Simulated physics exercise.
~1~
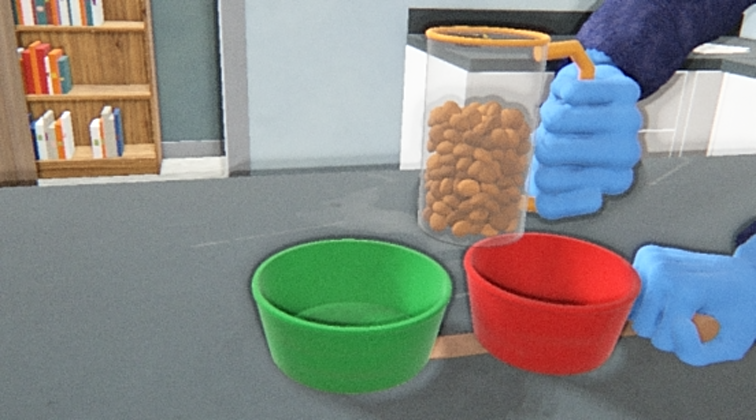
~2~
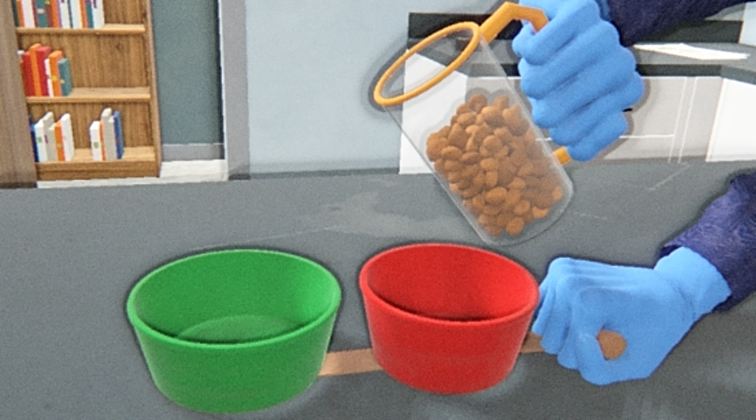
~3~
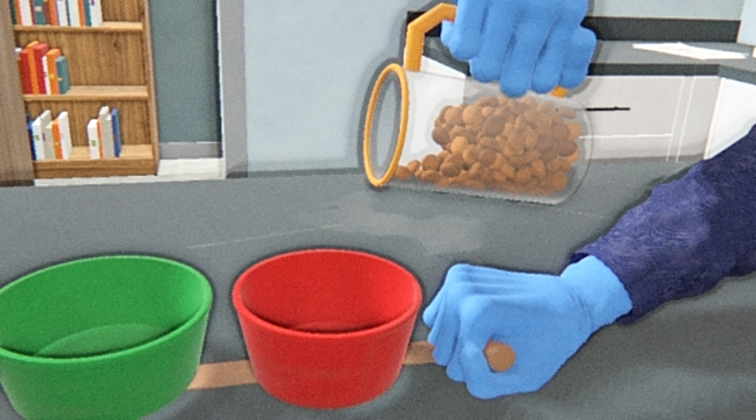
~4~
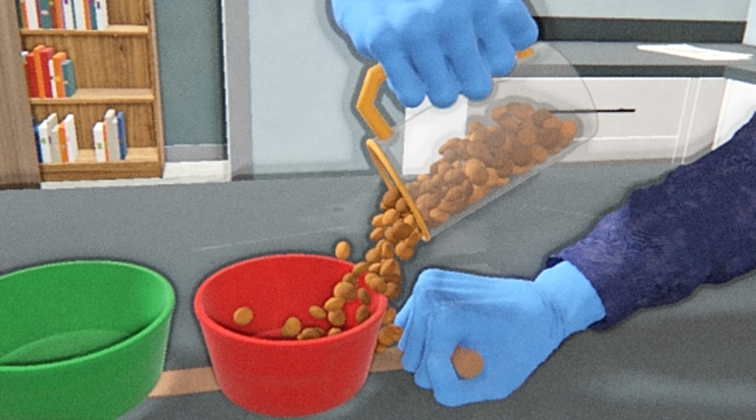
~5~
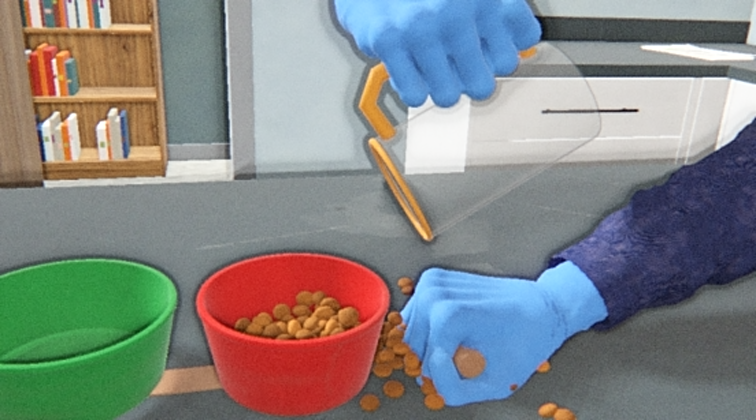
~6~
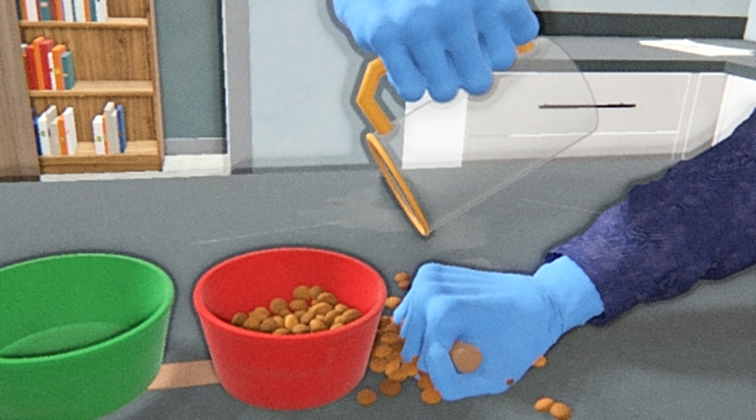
Two blue-gloved hands with dark blue sleeves work over a grey counter in a room with a bookcase at the left and white drawers behind, seen from the front and slightly above. One holds a clear, orange-rimmed cup of brown kibble, while the other grips a strip carrying a green dish and a red dish. The lower hand draws the dishes leftward as the cup tips onto its side. With the row halted, the cup tilts further and kibble pours out. Most lands in the red dish, the rest scatters around the lower hand, and the green dish stays empty beneath the emptied cup.
